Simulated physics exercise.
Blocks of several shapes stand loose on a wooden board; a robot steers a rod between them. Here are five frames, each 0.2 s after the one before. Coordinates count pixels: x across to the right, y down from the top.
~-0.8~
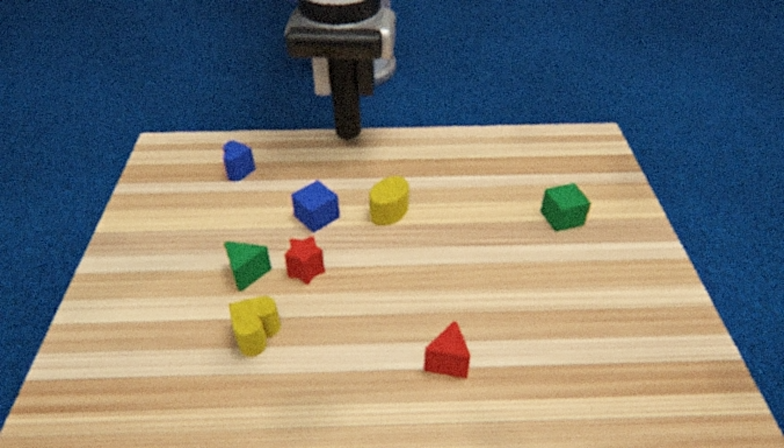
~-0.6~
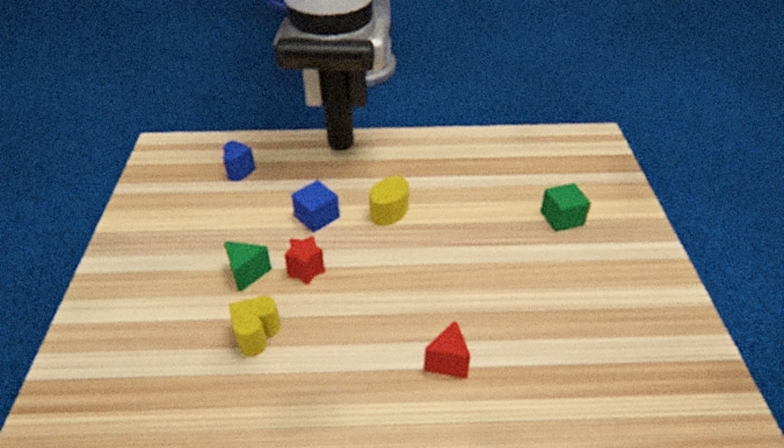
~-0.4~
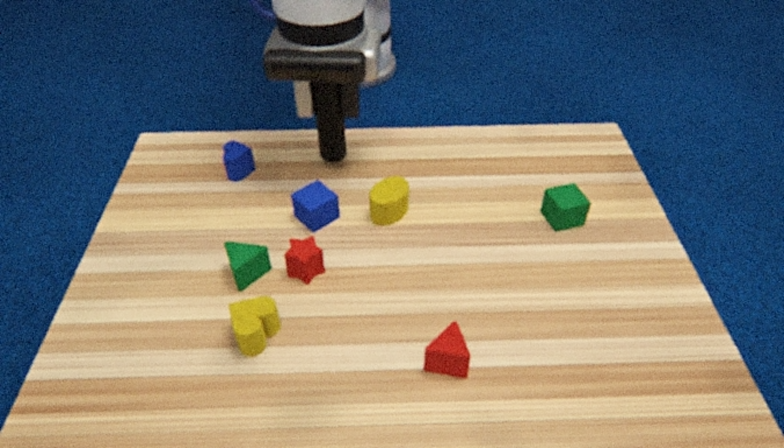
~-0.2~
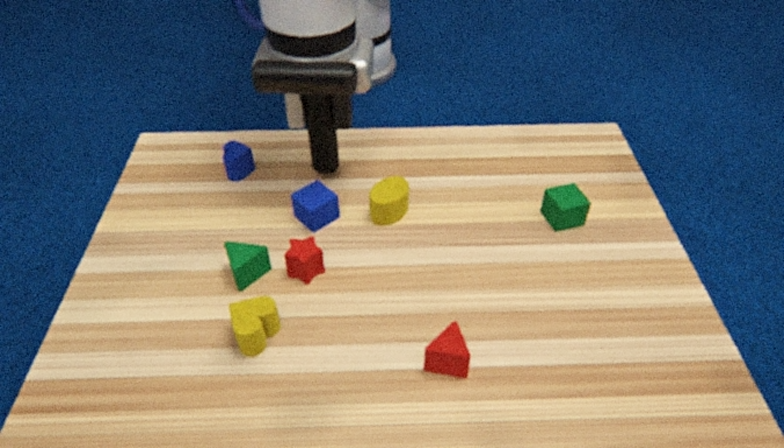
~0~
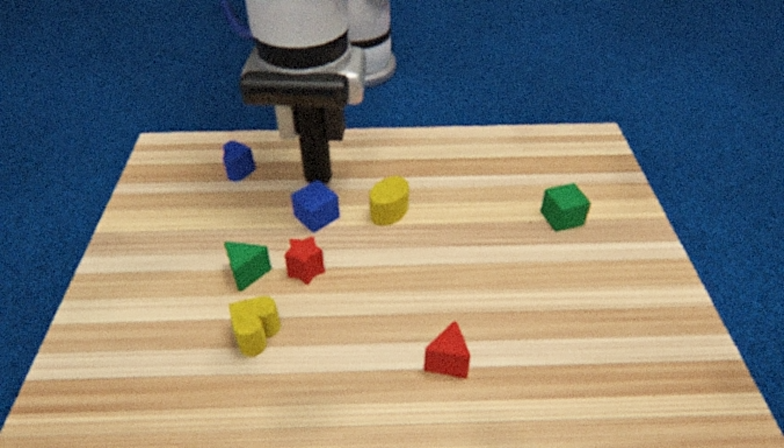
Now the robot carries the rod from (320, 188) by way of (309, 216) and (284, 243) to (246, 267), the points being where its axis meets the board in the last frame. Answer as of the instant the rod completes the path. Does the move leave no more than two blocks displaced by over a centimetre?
Short answer: No.
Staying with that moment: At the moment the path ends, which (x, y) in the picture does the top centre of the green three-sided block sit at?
My estimate: (225, 266).
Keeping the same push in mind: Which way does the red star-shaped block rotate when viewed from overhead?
It goes clockwise.
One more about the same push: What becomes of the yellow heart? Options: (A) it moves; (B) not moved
That would be B.
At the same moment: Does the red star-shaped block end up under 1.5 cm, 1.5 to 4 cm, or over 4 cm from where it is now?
Ends 1.5 to 4 cm away.
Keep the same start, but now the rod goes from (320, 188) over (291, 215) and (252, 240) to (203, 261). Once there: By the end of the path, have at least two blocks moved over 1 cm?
I believe not.
What follows on the original path. One third of the way, rod (307, 206); blue four-sided block (309, 220).
Two thirds of the way, rod (281, 235); red star-shaped block (308, 267), turned 50° clockwise; blue four-sided block (305, 239), turned 75° anticlockwise.
At the end, rod (243, 258); green three-sided block (225, 266); yellow heart not moved; red star-shaped block (308, 267), turned 50° clockwise; blue four-sided block (304, 240), turned 85° anticlockwise; yellow oval not moved.
